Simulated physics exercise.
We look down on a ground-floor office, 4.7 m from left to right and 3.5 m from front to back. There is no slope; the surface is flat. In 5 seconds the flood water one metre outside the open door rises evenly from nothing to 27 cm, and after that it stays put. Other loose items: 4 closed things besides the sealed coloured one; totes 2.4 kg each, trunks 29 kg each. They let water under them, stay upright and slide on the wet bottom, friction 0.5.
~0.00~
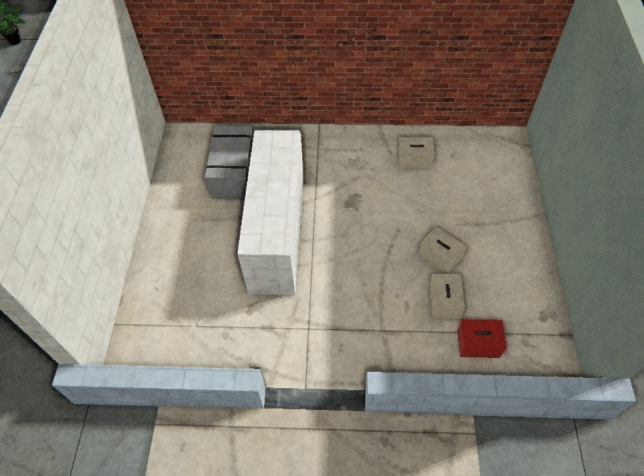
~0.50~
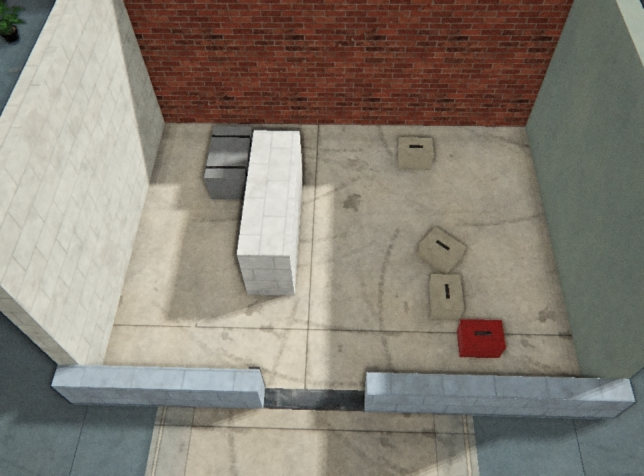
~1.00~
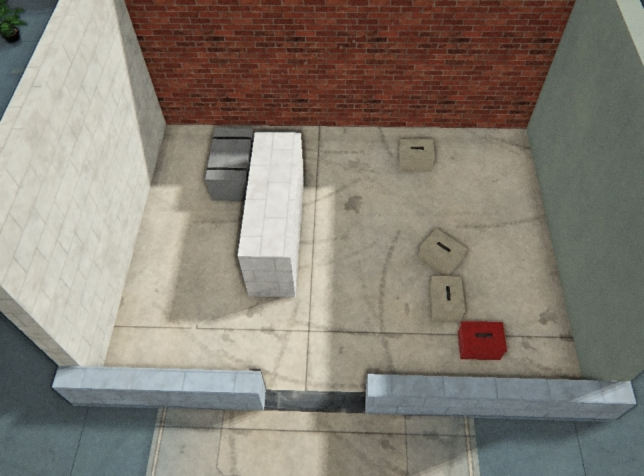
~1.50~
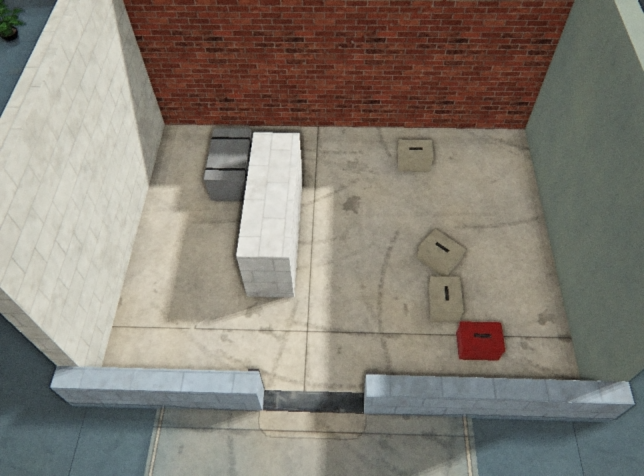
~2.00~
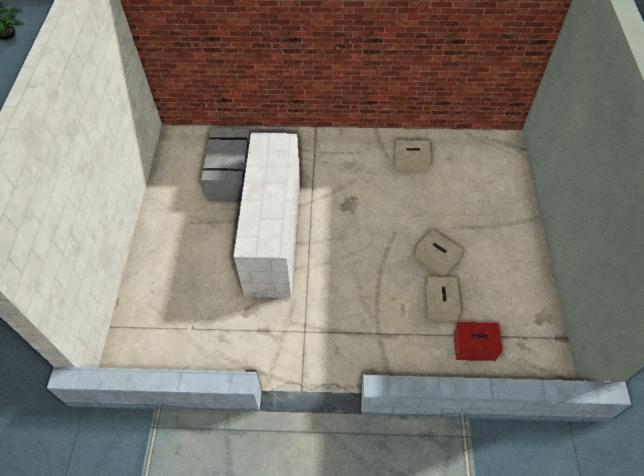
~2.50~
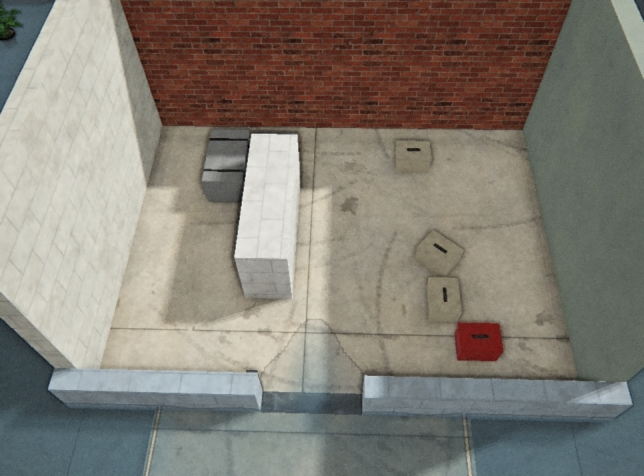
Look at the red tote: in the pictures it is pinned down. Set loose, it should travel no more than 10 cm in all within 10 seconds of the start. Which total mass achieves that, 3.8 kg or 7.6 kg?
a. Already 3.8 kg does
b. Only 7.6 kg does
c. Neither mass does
Answer: B.
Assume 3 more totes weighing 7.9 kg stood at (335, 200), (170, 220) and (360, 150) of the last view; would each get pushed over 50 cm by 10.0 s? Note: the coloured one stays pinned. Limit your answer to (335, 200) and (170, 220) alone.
In turn: More, under.
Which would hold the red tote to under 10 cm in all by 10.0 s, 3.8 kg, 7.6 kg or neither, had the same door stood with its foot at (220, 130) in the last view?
In that case both options fail.
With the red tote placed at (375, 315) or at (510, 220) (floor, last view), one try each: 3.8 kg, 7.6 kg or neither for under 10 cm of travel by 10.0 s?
The first time both options come up short; the second time both options come up short.
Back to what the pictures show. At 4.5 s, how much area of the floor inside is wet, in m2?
Flooded: Near 6.5 m2.
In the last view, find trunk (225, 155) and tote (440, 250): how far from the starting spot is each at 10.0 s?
20 cm, 140 cm.
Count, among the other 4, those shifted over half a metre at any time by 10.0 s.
My count gives 3.
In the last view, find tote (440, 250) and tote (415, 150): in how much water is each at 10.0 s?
Around 8 cm and 6 cm.
After 3.5 s the red tote would be 0 cm from its start with 3.8 kg and 0 cm from its start with 7.6 kg; 0 cm of water round it then.
After 4.5 s the red tote would be 0 cm from its start with 3.8 kg and 0 cm from its start with 7.6 kg; 0 cm of water round it then.
After 7.0 s the red tote would be 0 cm from its start with 3.8 kg and 0 cm from its start with 7.6 kg; 1 cm of water round it then.
After 10.0 s the red tote would be 36 cm from its start with 3.8 kg and 1 cm from its start with 7.6 kg; 5 cm of water round it then.
